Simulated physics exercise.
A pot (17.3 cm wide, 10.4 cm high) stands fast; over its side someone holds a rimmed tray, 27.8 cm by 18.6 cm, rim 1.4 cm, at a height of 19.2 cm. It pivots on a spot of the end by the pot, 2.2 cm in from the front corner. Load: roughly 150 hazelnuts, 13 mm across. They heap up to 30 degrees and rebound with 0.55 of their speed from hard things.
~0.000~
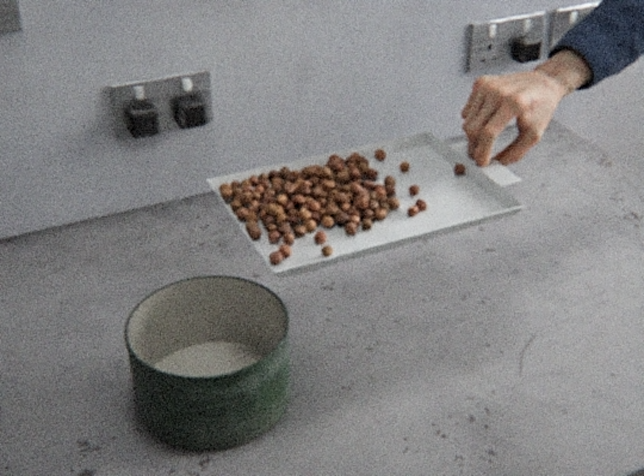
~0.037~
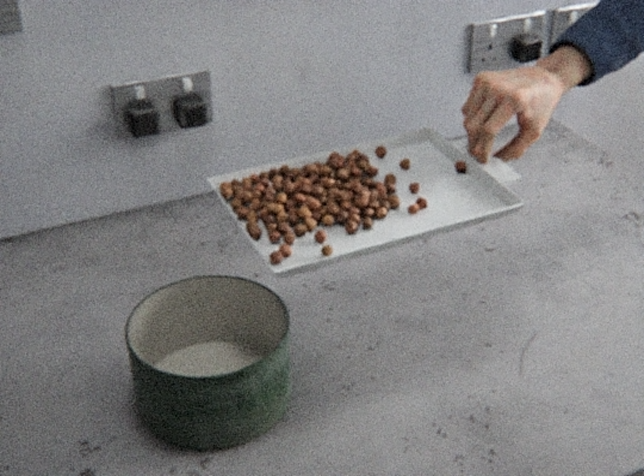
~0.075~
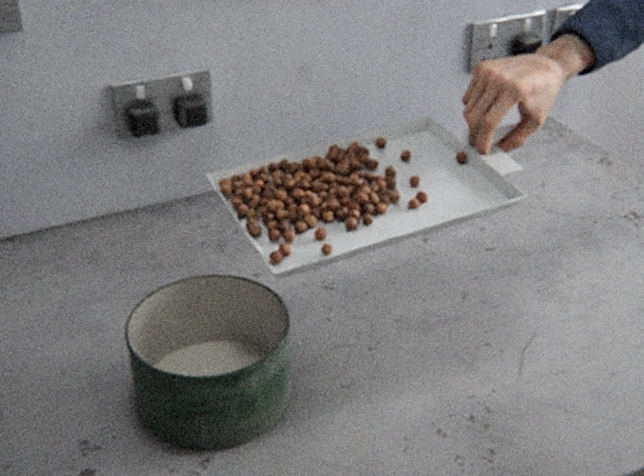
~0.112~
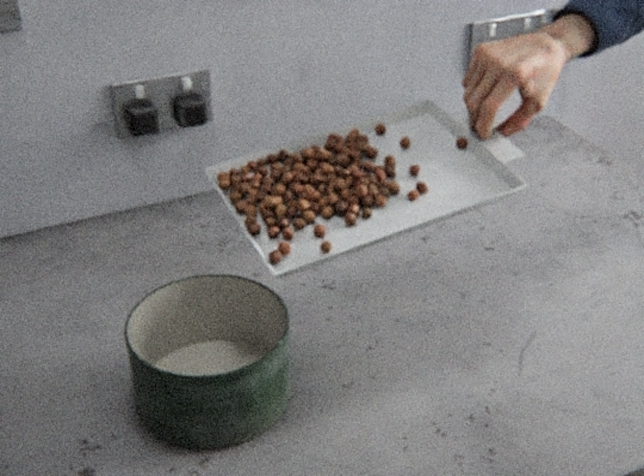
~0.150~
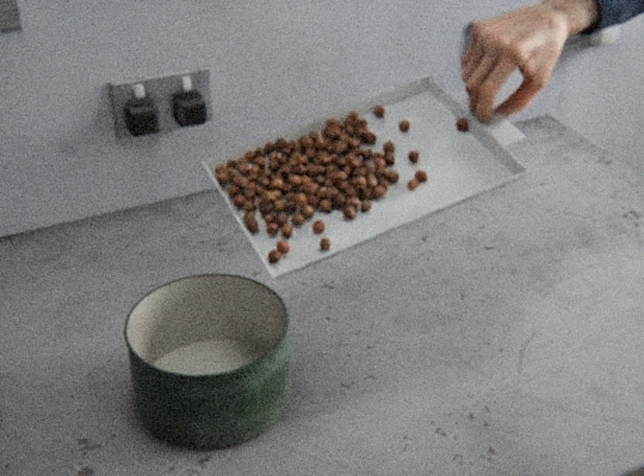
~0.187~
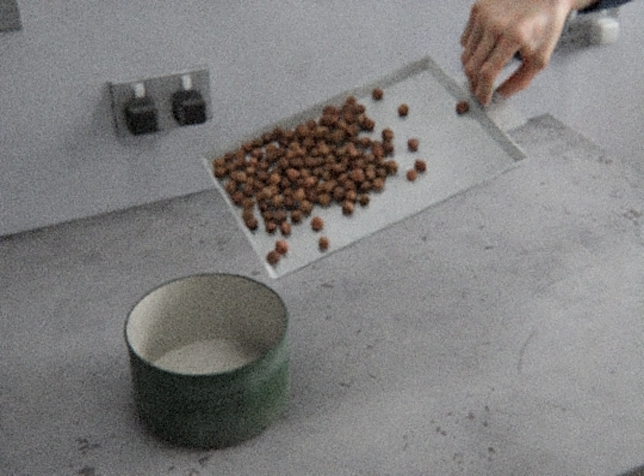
On a grey, stone-like worktop against a pale wall with sockets, seen from slightly above by a still camera, a green pot with a pale inside stands at the lower left. Behind it to the right, a hand in a dark blue sleeve holds a pale rimmed tray of reddish-brown hazelnuts, mostly heaped towards the left. The hand lifts the tray's right end, slowly then faster, tilting it down towards the left while the nuts barely shift.
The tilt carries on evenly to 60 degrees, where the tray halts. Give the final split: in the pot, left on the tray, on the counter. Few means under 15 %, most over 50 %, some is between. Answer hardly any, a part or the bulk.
In the pot: A part; left on the tray: Hardly any; on the counter: The bulk.
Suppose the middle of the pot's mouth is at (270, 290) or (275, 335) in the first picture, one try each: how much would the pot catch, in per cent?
Some 0 and 50 per cent.
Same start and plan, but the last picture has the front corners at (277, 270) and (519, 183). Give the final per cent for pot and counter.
Pot 5, counter 90.
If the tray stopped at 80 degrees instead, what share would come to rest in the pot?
It would be near 20 per cent.
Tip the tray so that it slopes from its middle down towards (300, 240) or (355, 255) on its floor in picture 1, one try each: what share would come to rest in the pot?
About 60 and 5 per cent.
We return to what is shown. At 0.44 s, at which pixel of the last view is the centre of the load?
Around (282, 191).
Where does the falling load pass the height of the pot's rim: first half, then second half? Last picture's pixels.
At about (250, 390), then at (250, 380).
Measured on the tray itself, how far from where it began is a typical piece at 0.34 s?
Some 2 cm.
After 0.34 s, tilt 42 degrees; the tray holds 100 %, the pot 0 %.
Then, at 0.44 s, tilt 56 degrees; the tray holds 100 %, the pot 0 %.
After 0.67 s, tilt 60 degrees; the tray holds 25 %, the pot 10 %.
At rest (2.0 s), pot 25 %, tray 5 %, counter 75 %.
